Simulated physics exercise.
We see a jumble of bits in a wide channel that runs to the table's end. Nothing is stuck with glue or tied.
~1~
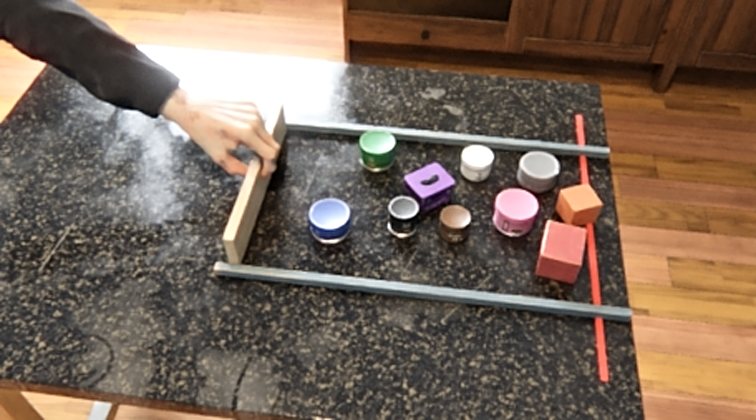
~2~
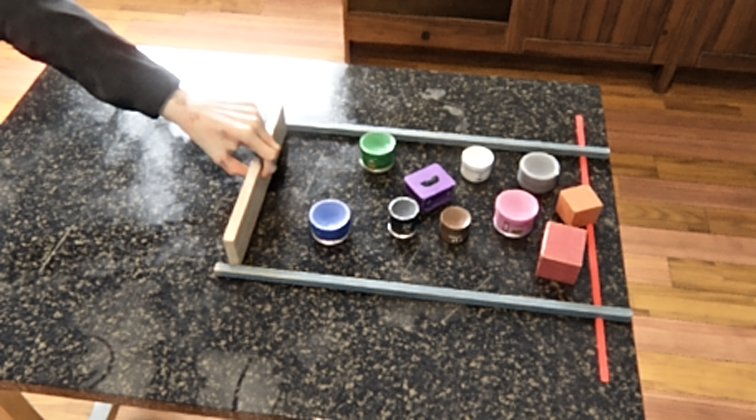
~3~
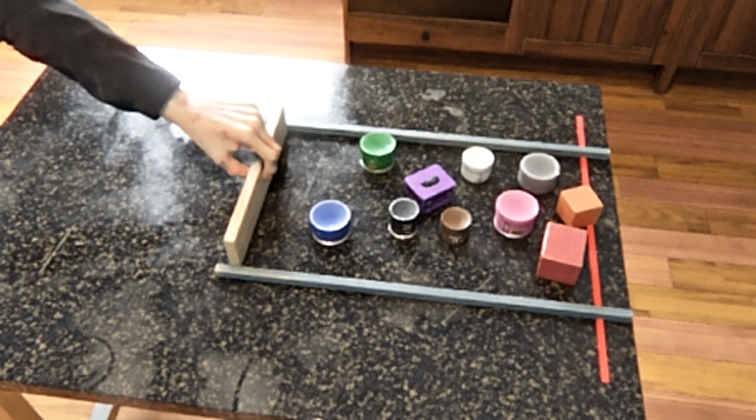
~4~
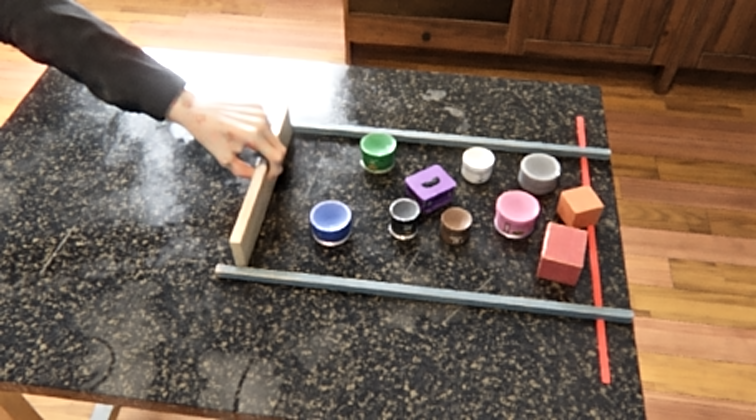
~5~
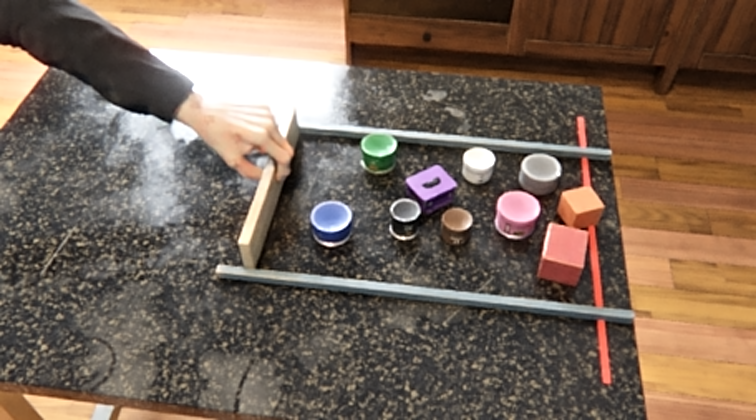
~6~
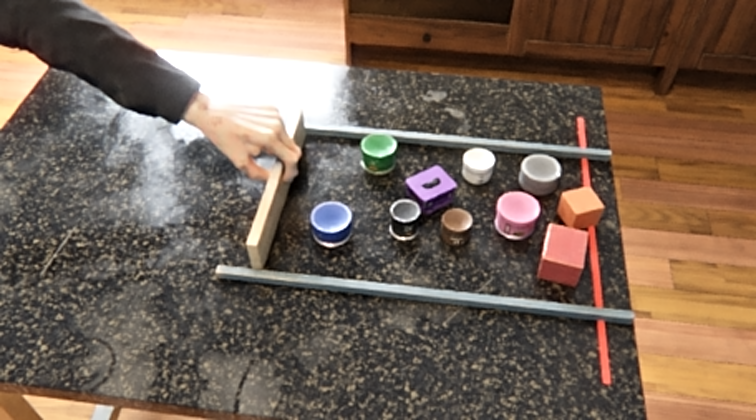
A hand slid a wooden board slowly a short way to the right between two rails on a speckled table, while the scattered pots and blocks ahead of it stayed practically still.
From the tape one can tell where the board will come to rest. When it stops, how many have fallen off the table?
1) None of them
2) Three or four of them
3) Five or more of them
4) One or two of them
3.
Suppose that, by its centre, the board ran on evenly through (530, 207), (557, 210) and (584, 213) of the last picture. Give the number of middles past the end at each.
Counts per position: 0 / 1 / 5.
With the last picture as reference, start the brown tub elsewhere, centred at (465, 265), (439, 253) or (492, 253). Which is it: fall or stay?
Going through the places in order, it keeps its spot, it keeps its spot, and it keeps its spot.
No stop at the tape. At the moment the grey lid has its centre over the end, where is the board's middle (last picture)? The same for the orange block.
(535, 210) and (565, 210), roughly.
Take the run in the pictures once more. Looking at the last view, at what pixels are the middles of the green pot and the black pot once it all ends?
Answer: First (606, 170), after that (609, 224).
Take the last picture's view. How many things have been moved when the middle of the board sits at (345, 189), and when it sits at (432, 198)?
Counting first: 1, next 6.
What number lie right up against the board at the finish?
5 end up touching it.
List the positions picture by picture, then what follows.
In the first picture, orange block (578, 206); red block (561, 252); grey lid (538, 172); board (259, 178); tape (590, 226).
In the second picture, red block (561, 253); board (259, 179).
In the third picture, grey lid (539, 174); green pot (378, 152).
In the fourth picture, orange block (580, 208); white tub (478, 165).
In the fifth picture, red block (563, 254); brown tub (456, 227).
In the sixth picture, orange block (580, 209); red block (563, 255); grey lid (540, 175); board (280, 183); tape (592, 228).
Early on, none off yet; orange block at rest near (580, 209); red block at rest near (563, 255); grey lid at rest near (540, 175).
A while later, none off yet; orange block at rest near (580, 209); red block at rest near (563, 255); grey lid moving near (548, 177).
Further along, none off yet; orange block travelled about its own width near (611, 207); red block travelled about its own width near (606, 264); grey lid travelled well along near (626, 187).
Finally, the number that fall off is five or more; lost, white tub, pink tin, grey lid, red block and orange block.
